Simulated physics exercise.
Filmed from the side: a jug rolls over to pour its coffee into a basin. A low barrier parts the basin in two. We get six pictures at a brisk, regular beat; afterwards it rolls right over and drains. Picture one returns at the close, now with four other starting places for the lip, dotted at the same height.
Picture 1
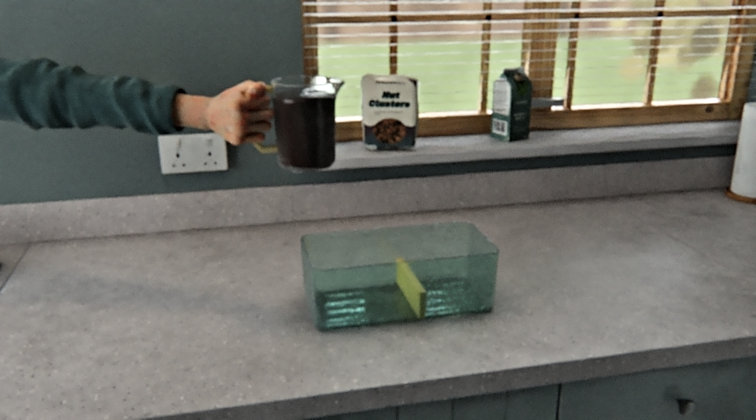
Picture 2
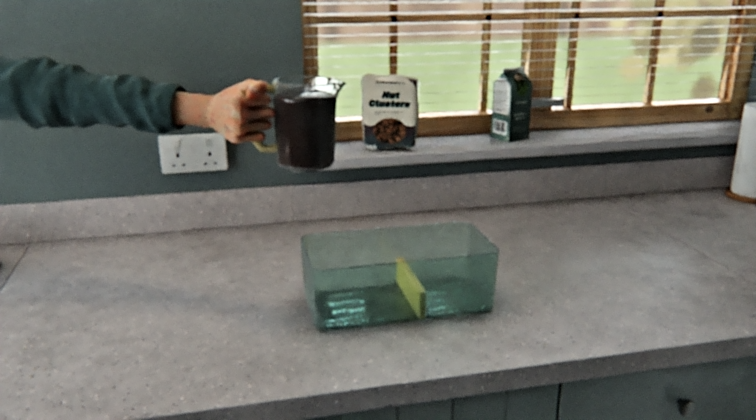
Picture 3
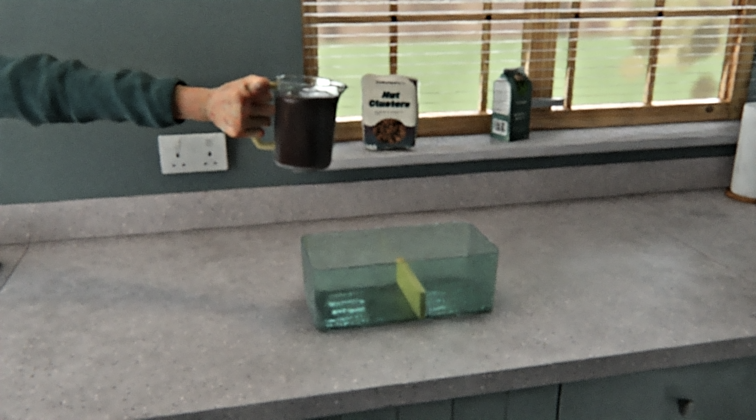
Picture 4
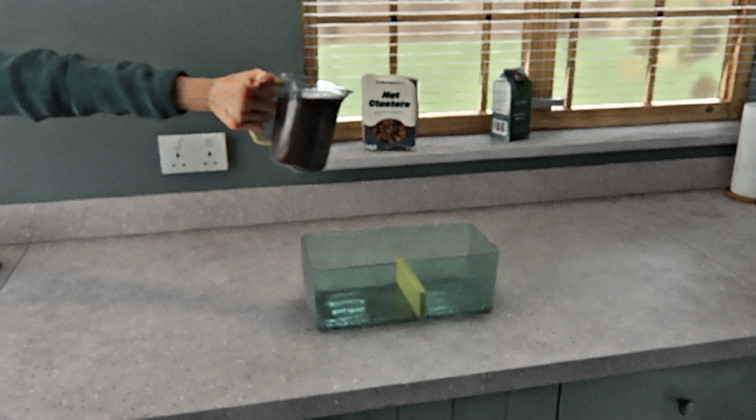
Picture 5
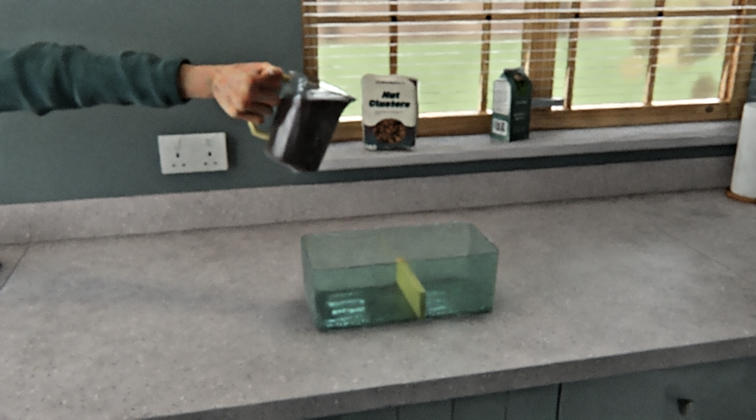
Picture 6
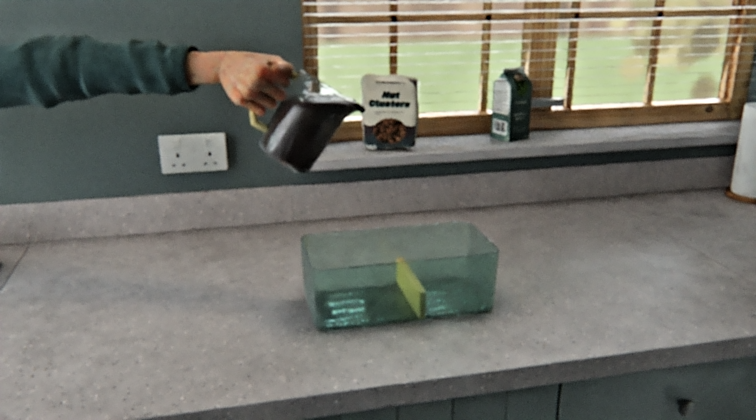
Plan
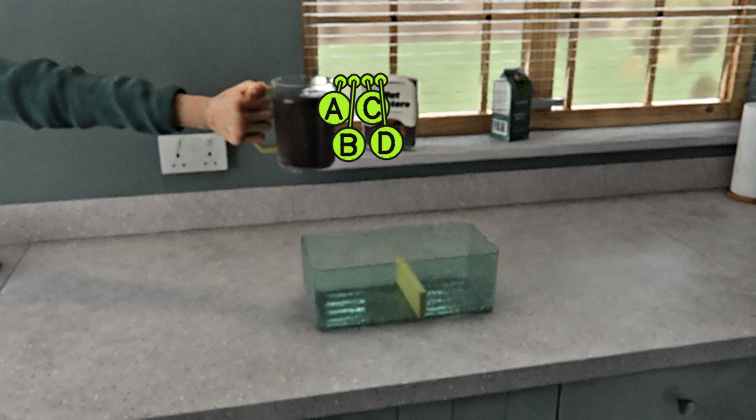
A hand holds a jug of dark coffee above a divided basin and gradually tilts it rightward.
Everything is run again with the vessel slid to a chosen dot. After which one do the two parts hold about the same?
B works best here.
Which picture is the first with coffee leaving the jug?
Picture 6.
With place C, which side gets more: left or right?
More ends on the right.
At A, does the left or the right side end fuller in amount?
The left side.
In lime, A at (340, 81); B at (354, 81); C at (367, 80); D at (380, 80).
With A, about 80 % ends left of the wall and 13 % right of it; 7 % is lost outside.
With B, about 48 % ends left of the wall and 49 % right of it; 3 % is lost outside.
With C, about 23 % ends left of the wall and 74 % right of it; 3 % is lost outside.
With D, about 9 % ends left of the wall and 87 % right of it; 4 % is lost outside.
